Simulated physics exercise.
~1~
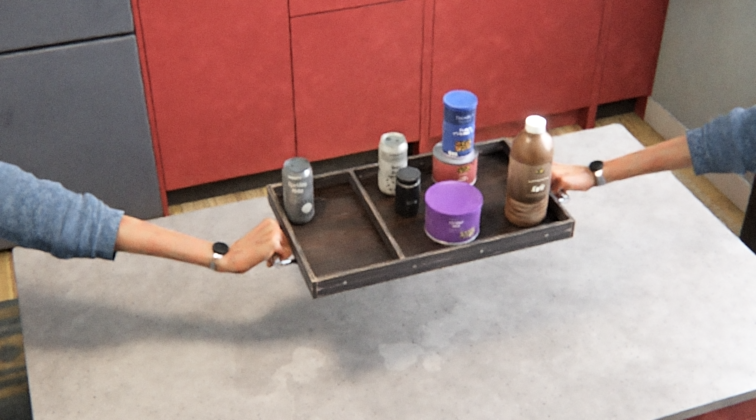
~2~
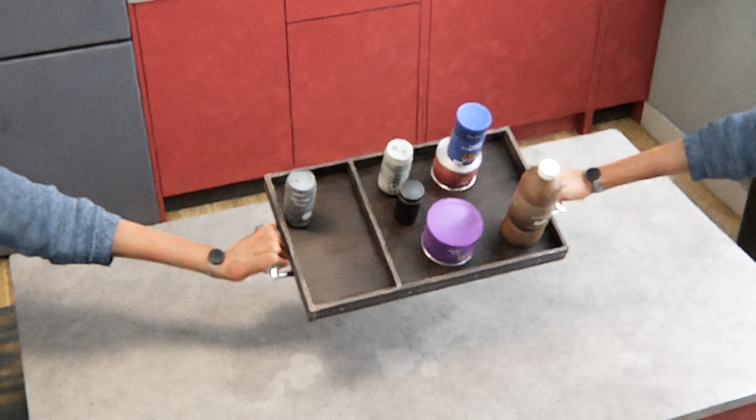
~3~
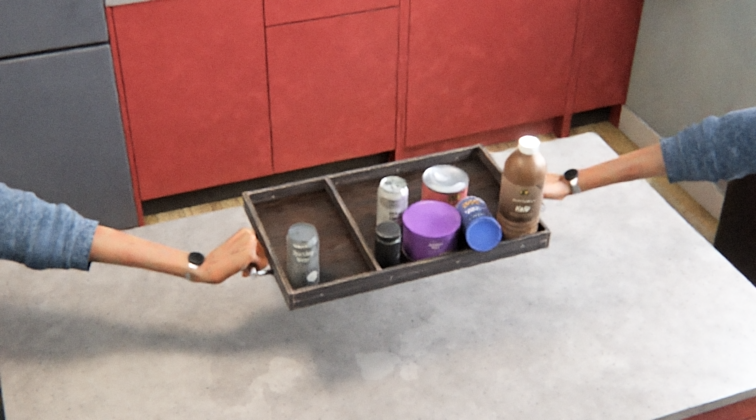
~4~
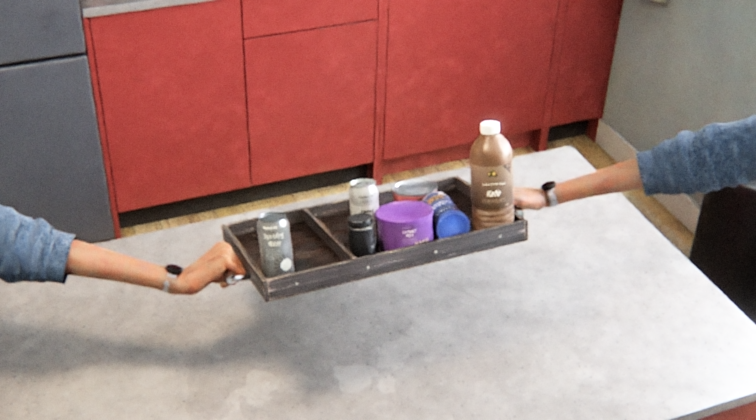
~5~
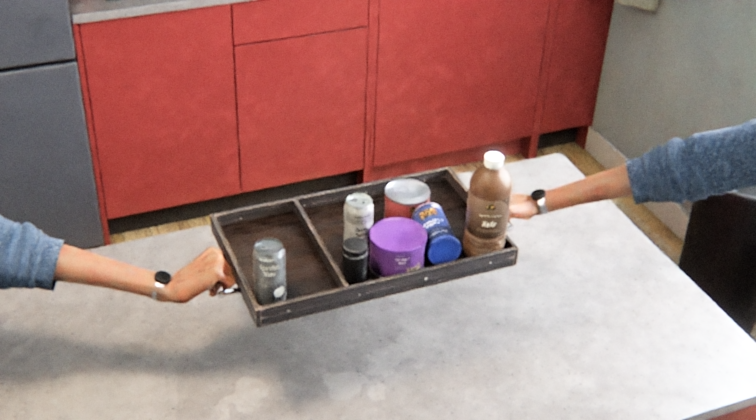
Two hands in blue sleeves, each wearing a watch, hold a dark wooden tray above a pale grey table, seen from above with red cabinets behind. A grey can stands in the left section; on the right are a white can, a black shaker, a purple tub, a blue tin on a red tub, and a brown bottle. The near edge dips, and the blue tin leans, then topples onto its side beside the purple tub. The tray swings the other way, far edge down, then returns towards level. The blue tin ends lying on the tray, with everything else upright aboard.
